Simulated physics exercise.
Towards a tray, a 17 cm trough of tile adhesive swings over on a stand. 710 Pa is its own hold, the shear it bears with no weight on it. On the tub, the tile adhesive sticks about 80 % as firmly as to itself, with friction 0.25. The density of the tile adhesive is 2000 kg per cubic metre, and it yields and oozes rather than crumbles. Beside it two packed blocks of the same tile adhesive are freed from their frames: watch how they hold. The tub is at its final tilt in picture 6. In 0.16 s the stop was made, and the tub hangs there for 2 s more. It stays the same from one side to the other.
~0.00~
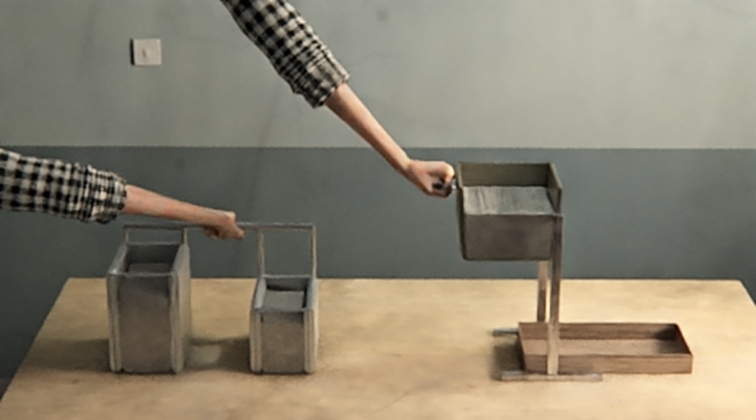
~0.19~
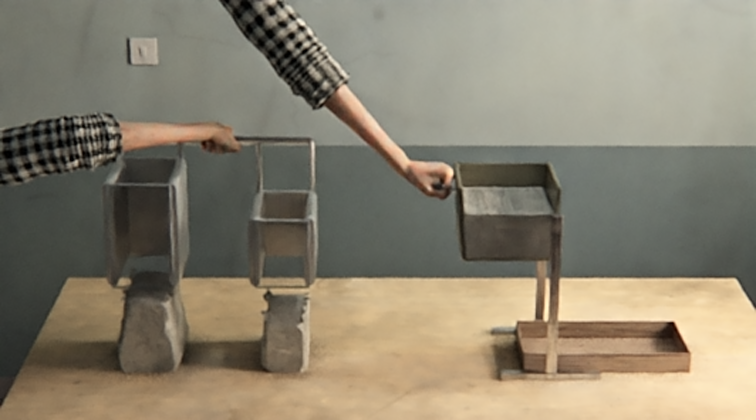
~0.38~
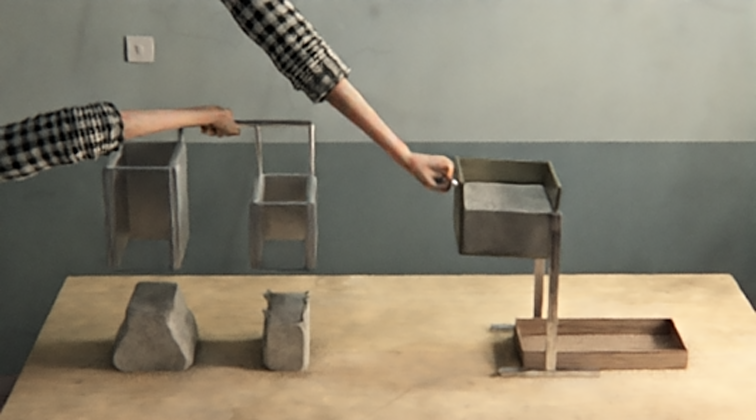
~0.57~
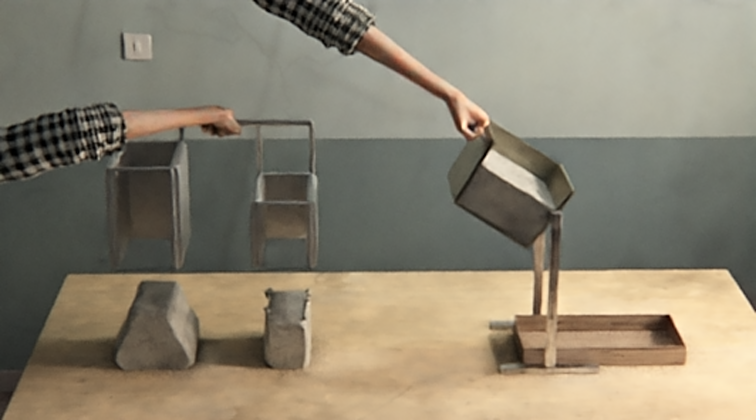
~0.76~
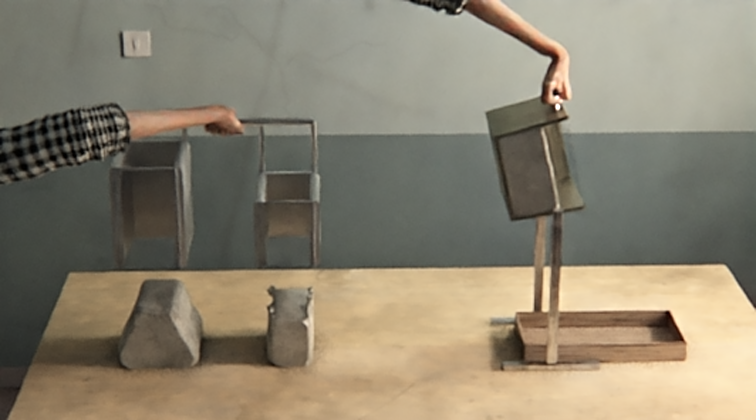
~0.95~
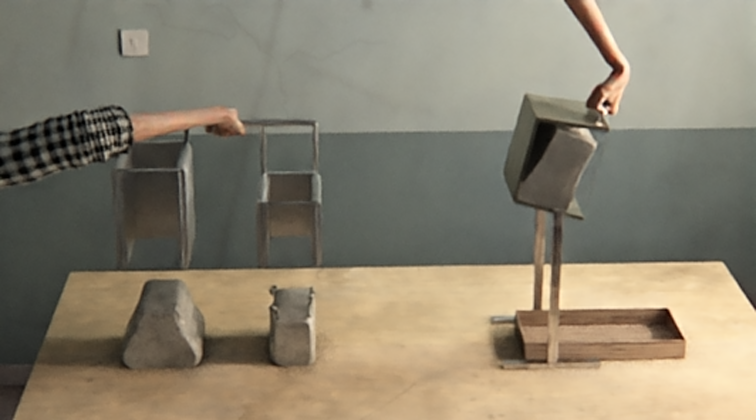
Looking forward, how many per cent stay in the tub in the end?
About 38 %.
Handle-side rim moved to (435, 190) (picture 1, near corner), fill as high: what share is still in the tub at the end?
About 35 per cent.
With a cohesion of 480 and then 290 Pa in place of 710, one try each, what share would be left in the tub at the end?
In order: Around 35 % and around 25 %.
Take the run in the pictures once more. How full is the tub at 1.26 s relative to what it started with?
The tub holds some 40 % at that moment.
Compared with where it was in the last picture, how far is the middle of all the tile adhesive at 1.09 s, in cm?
Distance: About 8 cm.
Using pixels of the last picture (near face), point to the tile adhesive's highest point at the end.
Somewhere near (561, 180) in the last view.
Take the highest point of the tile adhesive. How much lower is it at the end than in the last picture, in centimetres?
12 cm or so.
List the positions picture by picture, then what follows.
In the first picture, handle-side rim at (463, 189), tilt 0 degrees; crest of the tile adhesive at (520, 213); block heights 21 cm, 14 cm (left to right).
In the second picture, handle-side rim at (463, 190), tilt 0 degrees; crest of the tile adhesive at (519, 213); block heights 19 cm, 14 cm (left to right).
In the third picture, handle-side rim at (464, 184), tilt 3 degrees; crest of the tile adhesive at (469, 209); block heights 16 cm, 14 cm (left to right).
In the fourth picture, handle-side rim at (495, 143), tilt 34 degrees; crest of the tile adhesive at (483, 167); block heights 16 cm, 14 cm (left to right).
In the fifth picture, handle-side rim at (568, 120), tilt 78 degrees; crest of the tile adhesive at (540, 130); block heights 16 cm, 14 cm (left to right).
In the sixth picture, handle-side rim at (608, 132), tilt 103 degrees; crest of the tile adhesive at (557, 131); block heights 16 cm, 14 cm (left to right).
After 1.09 s, the tub is at 103 degrees and holds 68 %.
After 1.26 s, the tub is at 103 degrees and holds 39 %.
After 1.43 s, the tub is at 103 degrees and holds 38 %.
After 1.60 s, the tub is at 103 degrees and holds 38 %.
After 2.95 s, the tub is at 103 degrees and holds 38 %.
